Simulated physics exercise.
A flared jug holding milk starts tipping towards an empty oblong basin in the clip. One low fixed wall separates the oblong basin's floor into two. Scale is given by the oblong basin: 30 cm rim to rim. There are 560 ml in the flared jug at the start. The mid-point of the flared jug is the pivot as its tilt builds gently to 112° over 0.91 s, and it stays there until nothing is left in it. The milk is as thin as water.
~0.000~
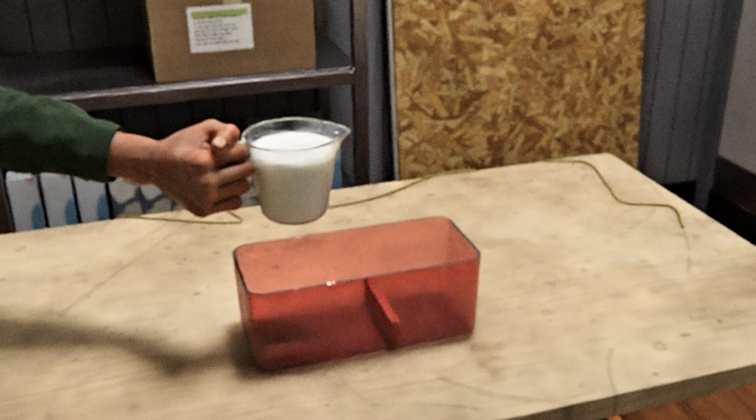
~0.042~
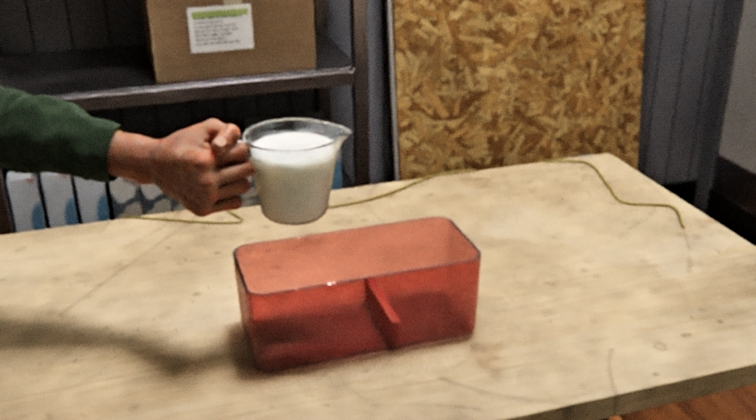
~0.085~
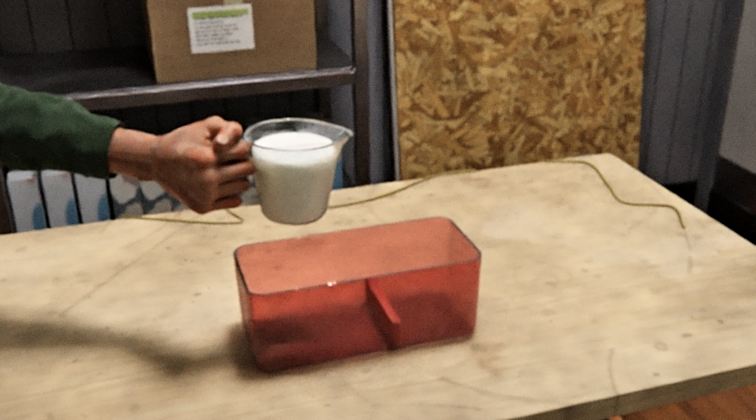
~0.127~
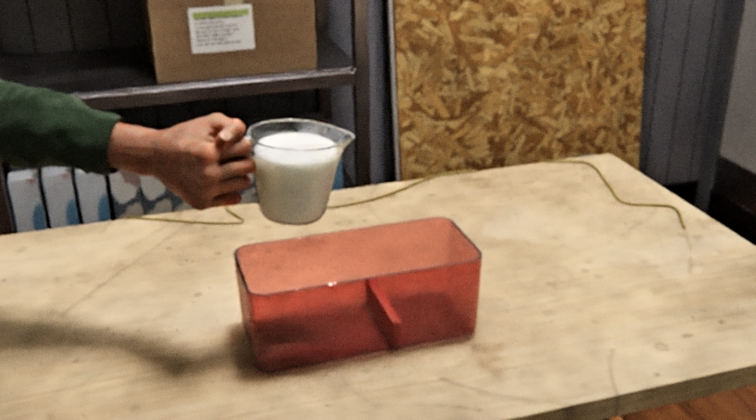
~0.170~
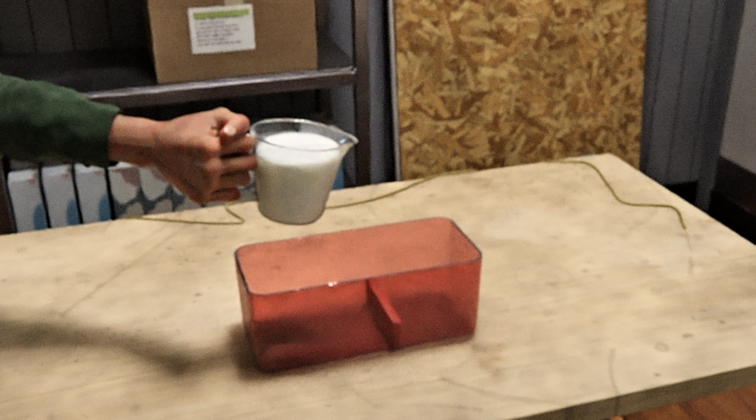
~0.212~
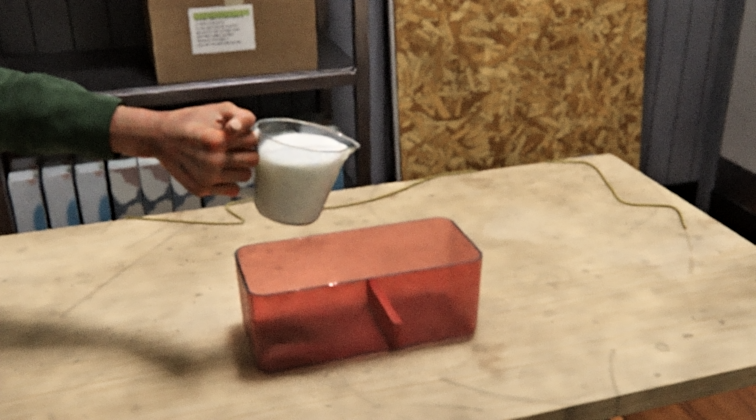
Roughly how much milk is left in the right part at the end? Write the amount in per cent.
Roughly 63 per cent is left in the right part.
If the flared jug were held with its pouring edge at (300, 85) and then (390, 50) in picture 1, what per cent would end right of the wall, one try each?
Around 10 per cent first, around 60 per cent next.
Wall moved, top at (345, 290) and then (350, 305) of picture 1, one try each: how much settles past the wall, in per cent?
I'd put it at about 95 per cent for the first and about 90 per cent for the second.
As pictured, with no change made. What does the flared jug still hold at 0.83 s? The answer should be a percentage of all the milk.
Some 6 per cent.
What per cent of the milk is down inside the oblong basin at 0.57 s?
Roughly 16 percent of it.
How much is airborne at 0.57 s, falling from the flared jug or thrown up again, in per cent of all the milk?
Share: Roughly 24 per cent.
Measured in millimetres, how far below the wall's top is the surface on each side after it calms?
The left comes to roughly 30 mm and the right to roughly 12 mm.
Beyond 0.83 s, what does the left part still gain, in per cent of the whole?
Roughly 12 per cent.
After 0.57 s the tilt is 78° and 59 per cent is still to pour, 0 is left of the wall and 16 right of it.
After 0.83 s the tilt is 110° and 6 per cent is still to pour, 24 is left of the wall and 61 right of it.
After 1.11 s the tilt is 112° and 0 per cent is still to pour, 36 is left of the wall and 63 right of it.
After 1.41 s the tilt is 112° and 0 per cent is still to pour, 36 is left of the wall and 63 right of it.
In the end 36 per cent lies left of the wall, 63 right of it and 1 outside.
